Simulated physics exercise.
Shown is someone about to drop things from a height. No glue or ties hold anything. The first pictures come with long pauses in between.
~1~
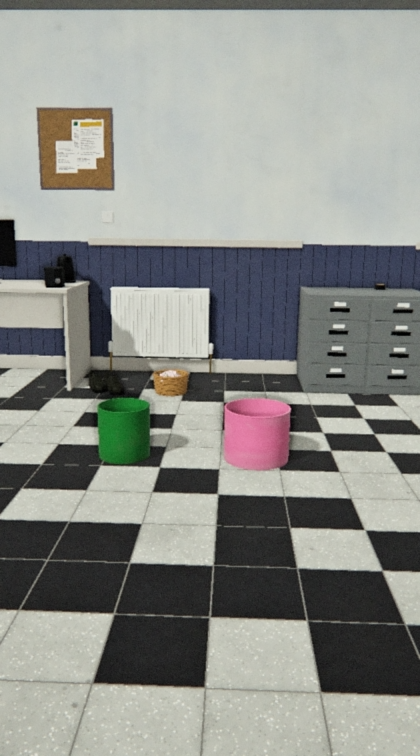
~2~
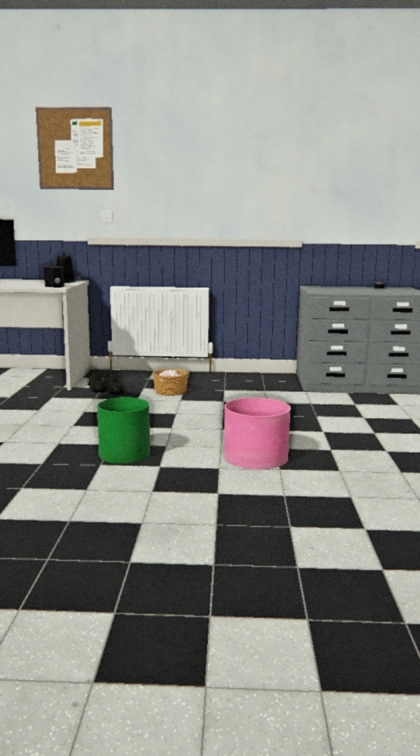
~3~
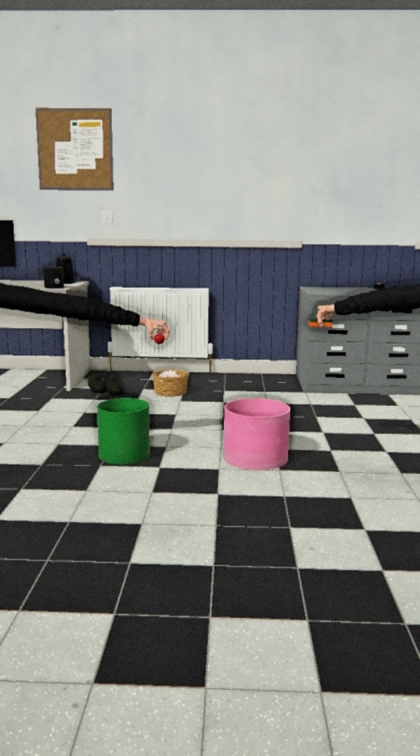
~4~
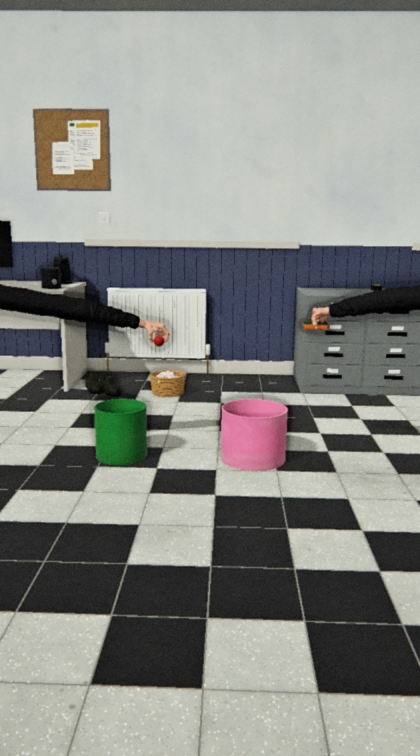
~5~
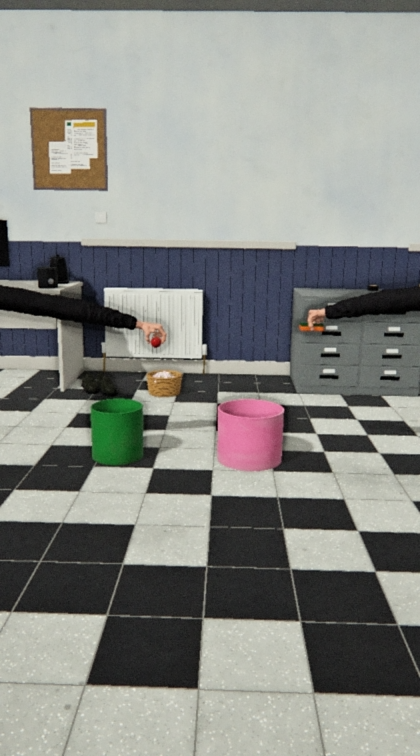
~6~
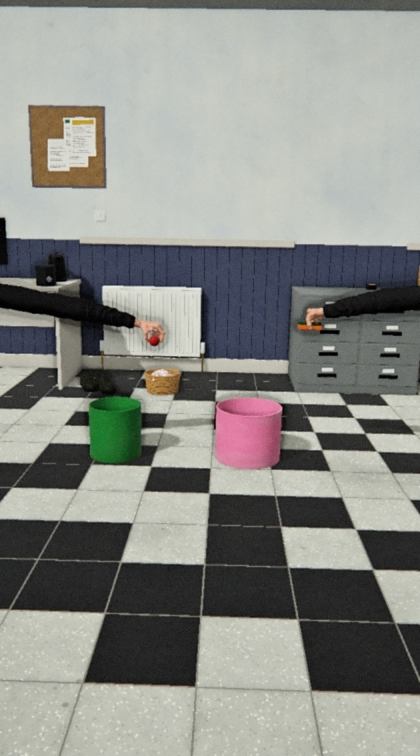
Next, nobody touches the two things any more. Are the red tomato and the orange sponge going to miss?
At the end, the red tomato stays out; the orange sponge stays out.
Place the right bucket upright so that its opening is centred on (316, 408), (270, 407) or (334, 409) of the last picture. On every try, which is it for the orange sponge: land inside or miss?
First the orange sponge gets in, next it stays out, last it gets in.
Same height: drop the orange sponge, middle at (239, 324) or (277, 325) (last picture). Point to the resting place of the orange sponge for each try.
It settles at (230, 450) in the first case and at (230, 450) in the second.
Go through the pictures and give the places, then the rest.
Left bin (124, 430), in the first frame.
Right bucket (257, 432), in the second frame.
Still on the way; red tomato (159, 339); left bin (124, 430), in the third frame.
Still on the way; orange sponge (315, 325); right bucket (254, 434), in the fourth frame.
Still on the way; red tomato (156, 342); left bin (117, 431), in the fifth frame.
In place, still held; red tomato (154, 341); orange sponge (310, 326); right bucket (248, 432), in the sixth frame.
Then, 0.20 s past the last view, red tomato in the air near (154, 365); orange sponge in the air near (308, 351).
Then, 0.34 s past the last view, red tomato in the air near (155, 425); orange sponge in the air near (305, 411).
Finally, the red tomato falls beside it, near (155, 450); the orange sponge falls beside it, near (302, 456).
